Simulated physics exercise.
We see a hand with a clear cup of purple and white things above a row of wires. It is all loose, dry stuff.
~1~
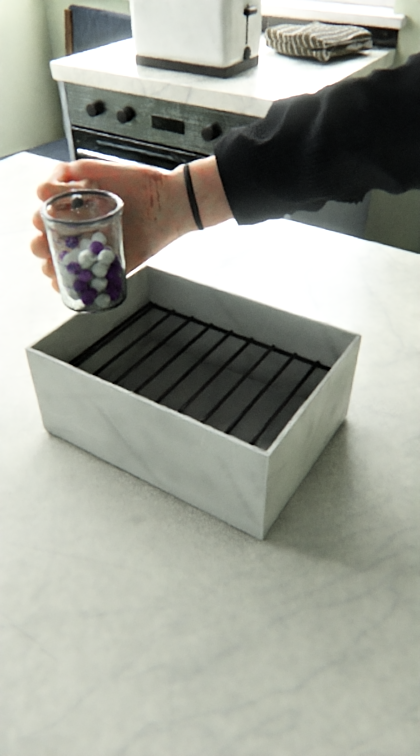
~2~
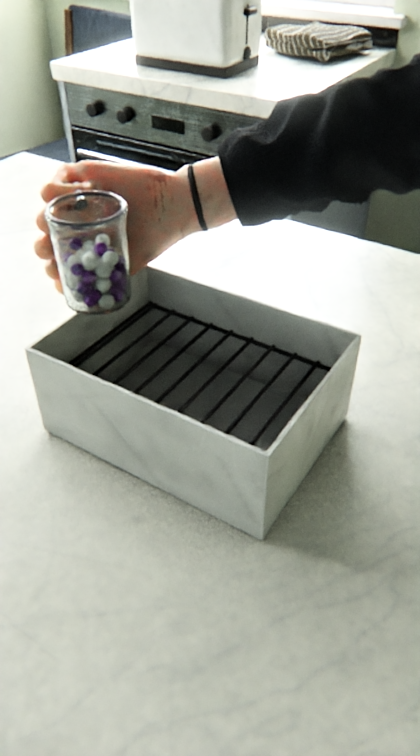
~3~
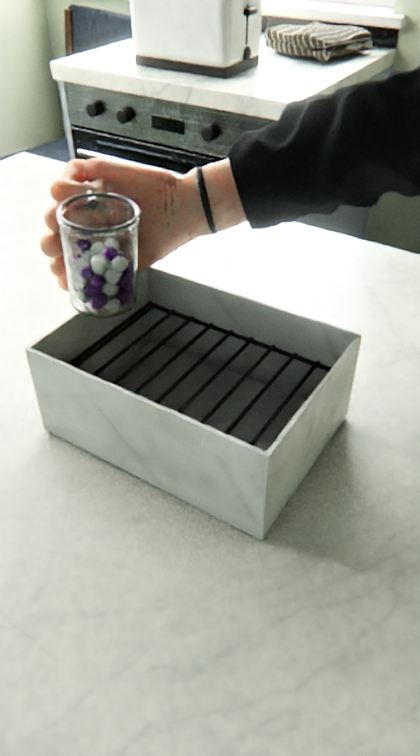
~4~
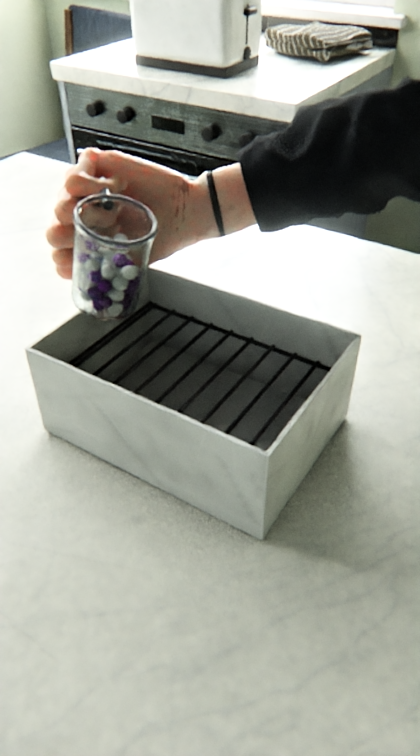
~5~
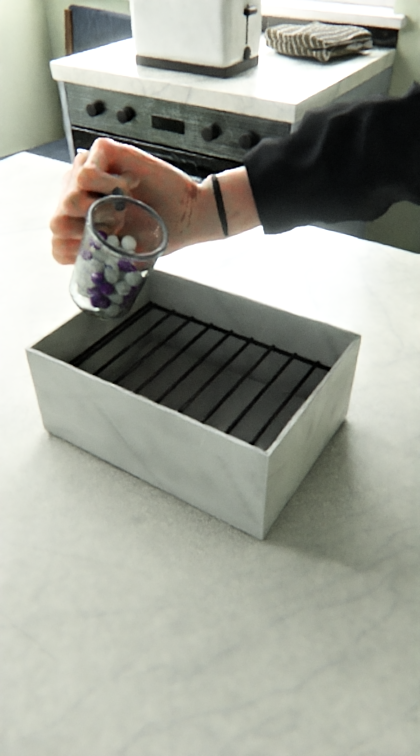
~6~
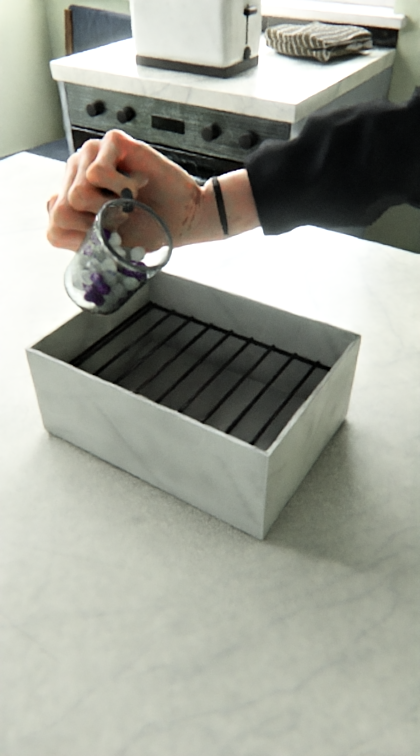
We see a hand holding a clear cup of small purple and white balls above a pale box with dark wires across it; the hand moves slightly right and gradually tilts the cup toward the right.
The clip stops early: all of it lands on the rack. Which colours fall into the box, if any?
The purple ones fall between the wires and the white ones fall between the wires.
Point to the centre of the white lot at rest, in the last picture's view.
At about (214, 410).
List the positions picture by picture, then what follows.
Cup (89, 253), upright; rack (277, 413), 12 wires across; purple marbles (90, 275), narrower than the gaps; white clay pellets (88, 262), narrower than the gaps, in the first frame.
Cup (93, 255), upright; white ones (92, 263), in the second frame.
Cup (101, 258), tipped 5°; purple ones (112, 264), in the third frame.
Cup (110, 261), tipped 16°; white ones (106, 266), in the fourth frame.
Cup (114, 262), tipped 28°; purple ones (121, 268), in the fifth frame.
Cup (114, 262), tipped 40°; rack (277, 413); purple ones (119, 267); white ones (101, 275), in the sixth frame.
Then, 0.39 s later than the last frame, purple ones, every one in the cup; white ones, every one in the cup.
Then, 0.81 s later than the last frame, purple ones, every one in the cup; white ones, every one in the cup.
Then, 1.31 s later than the last frame, purple ones, roughly a quarter on or over the wires, the larger part under the rack; white ones, roughly a quarter on or over the wires, the larger part under the rack.
When it is over, purple ones, every one under the rack; white ones, every one under the rack.
